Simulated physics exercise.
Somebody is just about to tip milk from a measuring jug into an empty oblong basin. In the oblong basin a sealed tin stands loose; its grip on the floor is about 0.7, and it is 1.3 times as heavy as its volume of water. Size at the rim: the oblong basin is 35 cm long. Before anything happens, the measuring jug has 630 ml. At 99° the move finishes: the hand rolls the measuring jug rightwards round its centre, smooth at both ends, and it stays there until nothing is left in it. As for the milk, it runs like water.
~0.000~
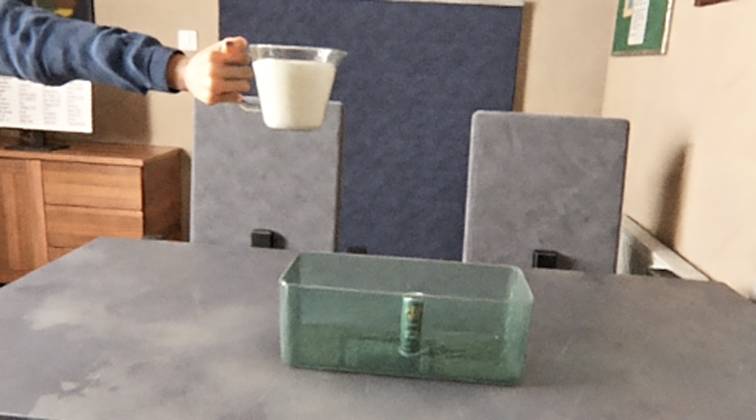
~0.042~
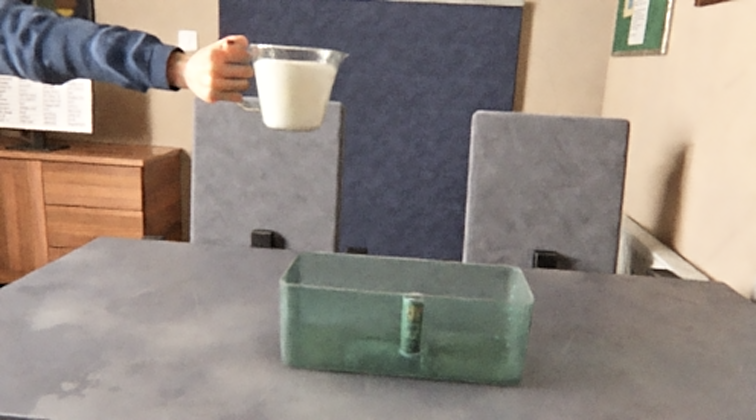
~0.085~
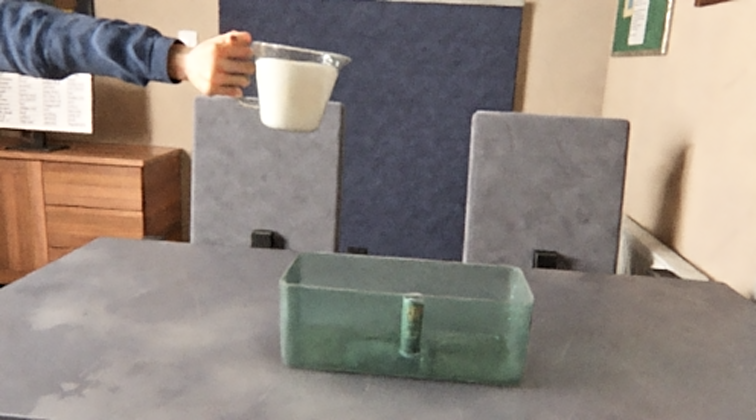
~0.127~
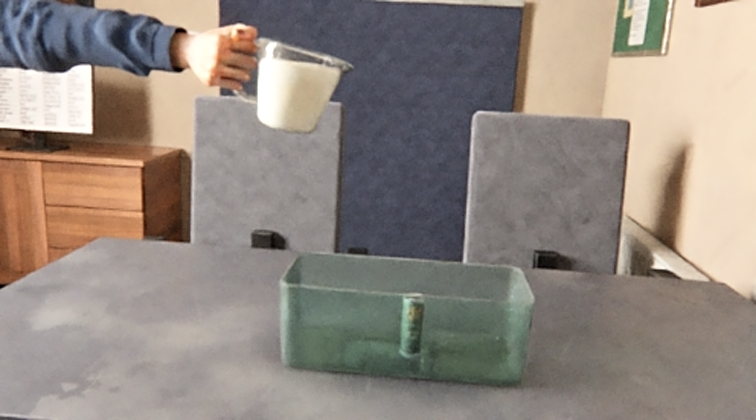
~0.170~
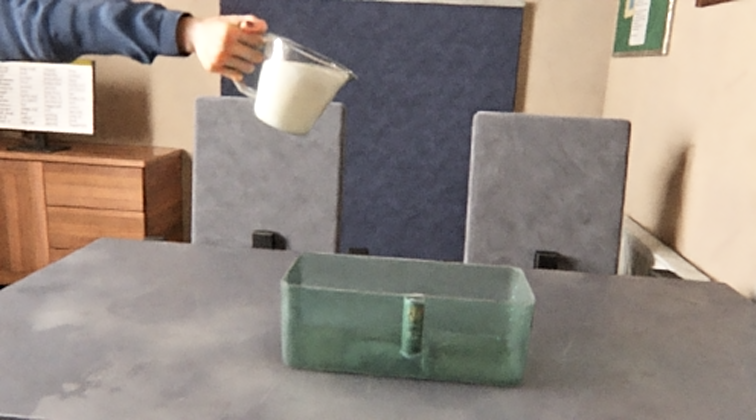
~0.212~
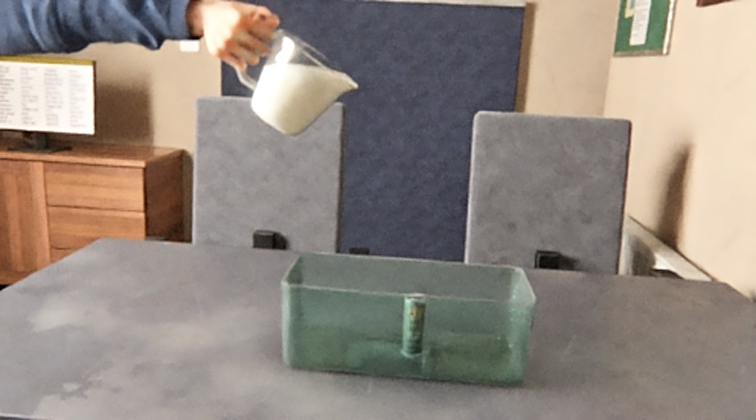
We see a hand holding a glass jug of milk above a greenish glass basin with a small green tin inside, on a grey table; the hand holds it nearly level, then smoothly tilts it rightwards, milk reaching the spout.
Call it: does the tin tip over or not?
It tips over.
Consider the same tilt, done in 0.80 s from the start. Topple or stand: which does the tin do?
It tumbles over, then.
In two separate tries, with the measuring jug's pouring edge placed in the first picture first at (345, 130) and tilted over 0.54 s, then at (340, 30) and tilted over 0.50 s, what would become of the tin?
Try 1: Tipped over; try 2: Tipped over.
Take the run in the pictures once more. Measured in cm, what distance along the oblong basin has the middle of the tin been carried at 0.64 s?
Some 2 cm.
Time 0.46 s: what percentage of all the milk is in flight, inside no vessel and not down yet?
Near 52 per cent of it all.
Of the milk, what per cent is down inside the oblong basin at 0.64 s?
It works out near 64 per cent.
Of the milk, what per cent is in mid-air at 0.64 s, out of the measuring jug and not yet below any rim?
I'd put it at about 28 per cent of the liquid.
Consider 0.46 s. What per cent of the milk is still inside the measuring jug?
Roughly 44 percent.
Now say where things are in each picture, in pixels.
The first frame shows tilt 0°; pouring edge (348, 52); surface from (258, 60) to (335, 65); the oblong basin's rim runs from (290, 267) to (527, 285); the tin's top is at (414, 299).
The second frame shows tilt 1°; pouring edge (349, 54); surface from (258, 60) to (336, 65).
The third frame shows tilt 6°; pouring edge (351, 59); surface from (261, 59) to (337, 67).
The fourth frame shows tilt 13°; pouring edge (354, 67); surface from (264, 59) to (341, 70).
The fifth frame shows tilt 22°; pouring edge (358, 77); surface from (268, 62) to (348, 74).
The sixth frame shows tilt 33°; pouring edge (359, 90); surface from (267, 70) to (357, 83); 1 per cent is over the edge.
Then, 0.46 s in, the tilt is 94° and 43 per cent is still to pour; the tin stands where it began.
Then, 0.64 s in, the tilt is 99° and 8 per cent is still to pour; the tin stands 2 cm from where it began.
Then, 0.83 s in, the tilt is 99° and 1 per cent is still to pour; the tin lies on its side.
Then, 1.04 s in, the tilt is 99° and 0 per cent is still to pour; the tin lies on its side.
Finally, the tin lies on its side.
